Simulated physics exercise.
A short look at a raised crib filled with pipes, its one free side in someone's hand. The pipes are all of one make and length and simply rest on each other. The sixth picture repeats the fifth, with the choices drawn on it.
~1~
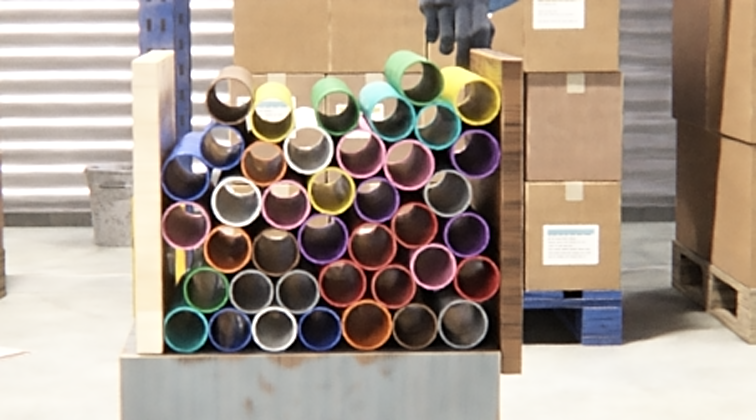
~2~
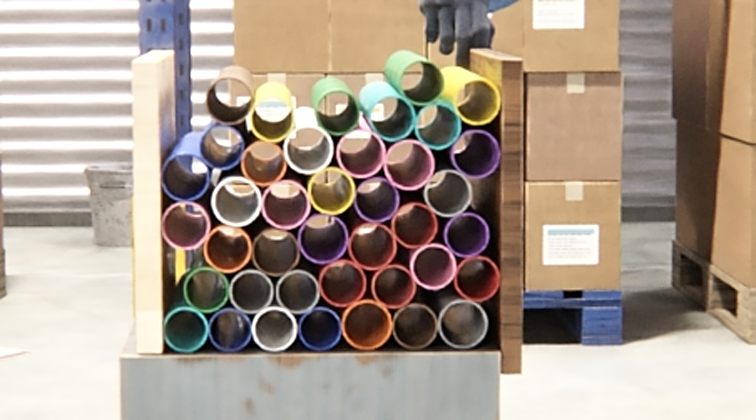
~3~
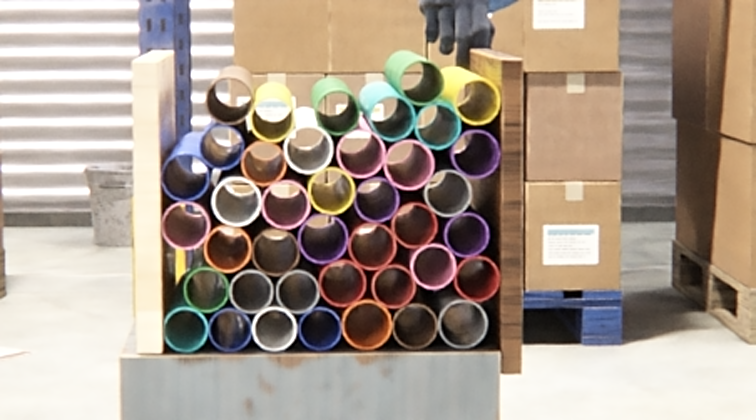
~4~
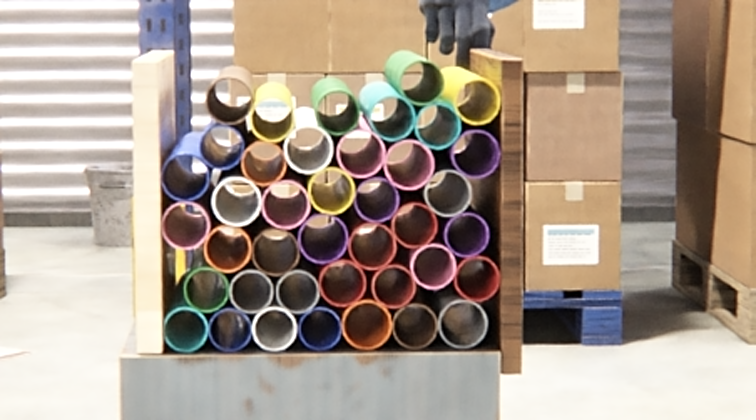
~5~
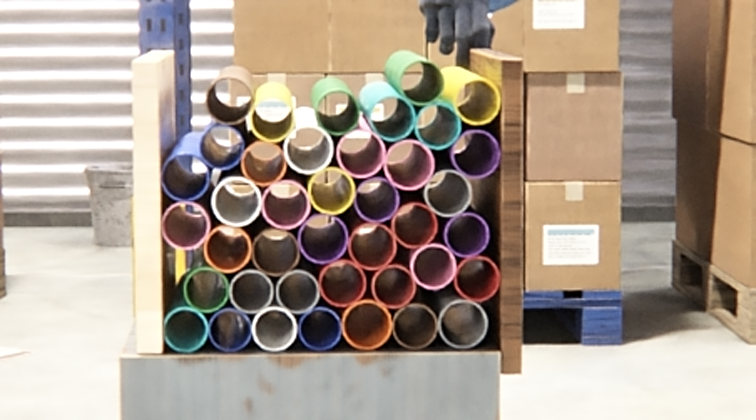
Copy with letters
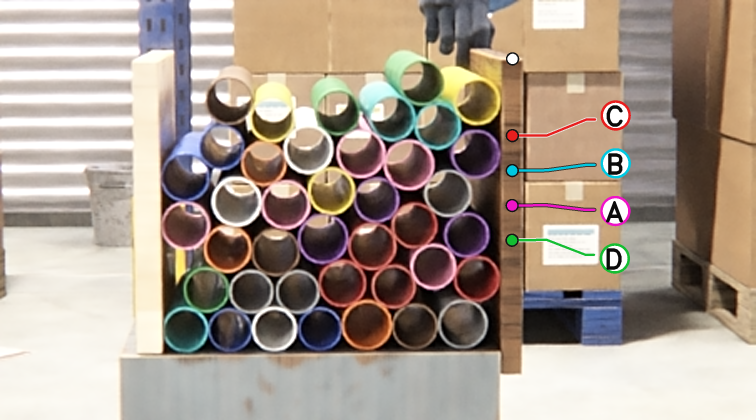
A gloved hand stays above the right side board while the stacked colourful pipes remain still.
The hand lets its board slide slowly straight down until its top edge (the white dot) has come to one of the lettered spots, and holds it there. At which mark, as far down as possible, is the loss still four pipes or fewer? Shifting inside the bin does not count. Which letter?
It can be let down to D.
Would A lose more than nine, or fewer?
Fewer than nine.
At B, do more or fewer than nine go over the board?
Fewer than nine.
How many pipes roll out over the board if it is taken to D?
The count is four.
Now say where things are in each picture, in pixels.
In the first frame, a yellow pipe (477, 101); side board (491, 197); a turquoise pipe (185, 329).
In the second frame, a turquoise pipe (185, 329); a brown pipe (415, 326).
In the third frame, a grey pipe (251, 292); a purple pipe (467, 234).
In the fourth frame, a grey pipe (448, 193); a yellow pipe (332, 191).
In the fifth frame, an orange pipe (264, 163); a yellow pipe (477, 101); side board (491, 197).
On the copy, A at (512, 205); B at (512, 170); C at (512, 135); D at (512, 241); the white dot at (512, 59).
On D. First, top of the board (501, 140).
Then, top of the board (501, 231).
Finally, top of the board (501, 240), four out over the board.
By contrast, A four out over the board; B one out over the board; C none out over the board.
